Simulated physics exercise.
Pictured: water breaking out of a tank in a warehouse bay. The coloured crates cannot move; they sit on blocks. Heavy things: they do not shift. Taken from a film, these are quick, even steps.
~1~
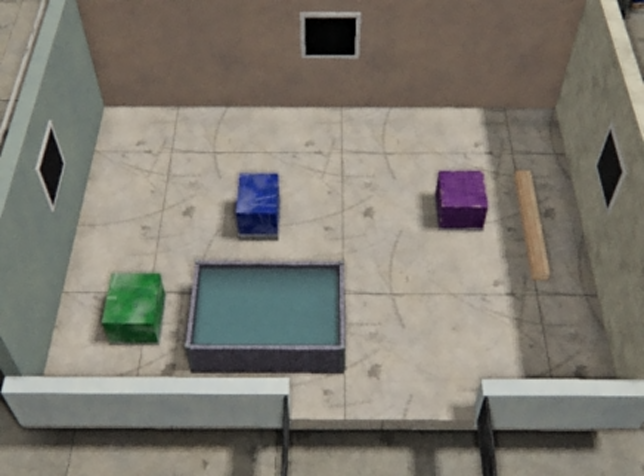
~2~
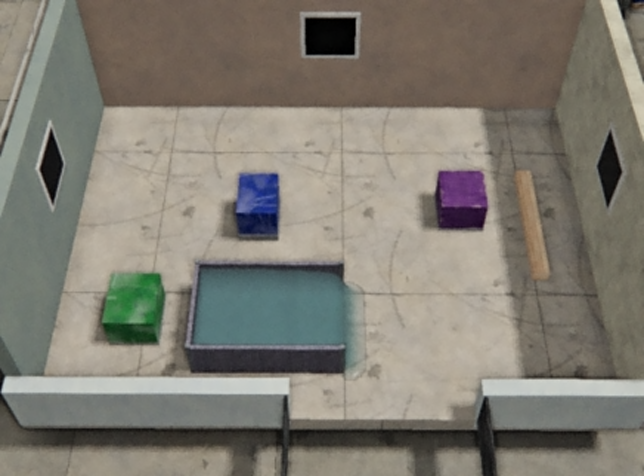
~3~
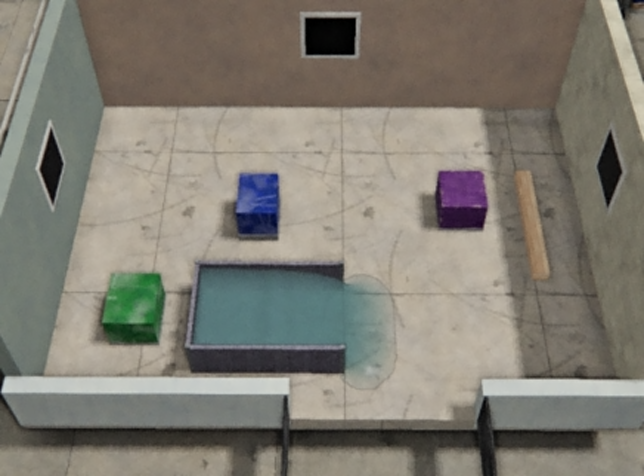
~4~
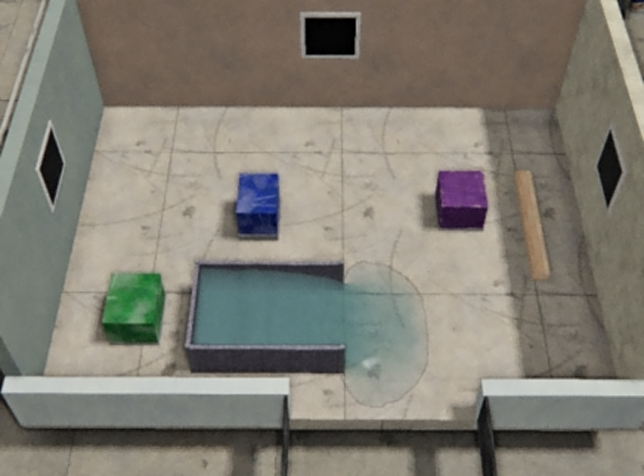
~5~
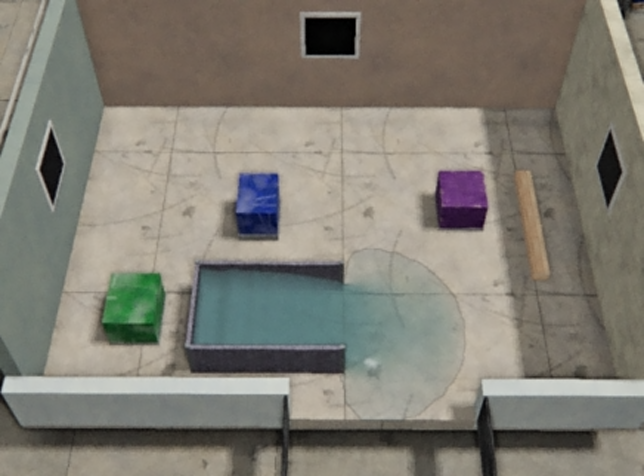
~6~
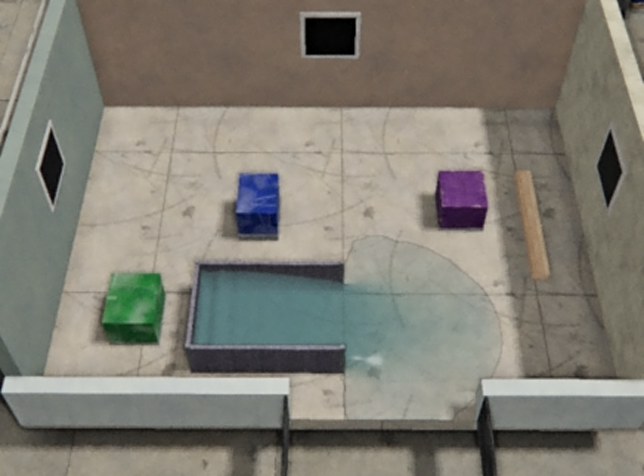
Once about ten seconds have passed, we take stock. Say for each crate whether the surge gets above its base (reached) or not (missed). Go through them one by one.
Blue crate: Missed; purple crate: Reached; green crate: Missed.
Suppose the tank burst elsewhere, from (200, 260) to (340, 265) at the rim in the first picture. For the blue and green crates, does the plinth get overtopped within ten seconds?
In my view the blue crate gets reached, and the green crate gets reached.
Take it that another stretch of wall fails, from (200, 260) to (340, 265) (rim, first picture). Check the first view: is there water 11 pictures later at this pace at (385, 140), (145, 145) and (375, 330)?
One by one, they turn out drenched, drenched and not soaked.
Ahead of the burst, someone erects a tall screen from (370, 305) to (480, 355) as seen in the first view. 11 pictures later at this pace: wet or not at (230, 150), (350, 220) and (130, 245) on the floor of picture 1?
As listed: Dry, wet, no water.
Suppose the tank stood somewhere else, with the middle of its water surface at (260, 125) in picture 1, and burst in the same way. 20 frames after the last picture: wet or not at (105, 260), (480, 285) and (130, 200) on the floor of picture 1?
As listed: Not flooded, flooded, not flooded.
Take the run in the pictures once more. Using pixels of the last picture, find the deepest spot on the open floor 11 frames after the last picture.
About (609, 405).
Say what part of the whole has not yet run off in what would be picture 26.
That works out to about 92 per cent.
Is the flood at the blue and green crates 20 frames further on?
Blue dry, green dry.
A moment on, water covers 25 % of the floor; the blue crate not reached, the purple crate water round its plinth, the green crate not reached.
Next, water covers 30 % of the floor; the blue crate not reached, the purple crate water round its plinth, the green crate not reached.
Then, water covers 40 % of the floor; the blue crate not reached, the purple crate water round its plinth, the green crate not reached.
Later, water covers 50 % of the floor; the blue crate not reached, the purple crate water round its plinth, the green crate not reached.
In the end, water covers 75 % of the floor; the blue crate stayed above the water, the purple crate was topped, the green crate stayed above the water.
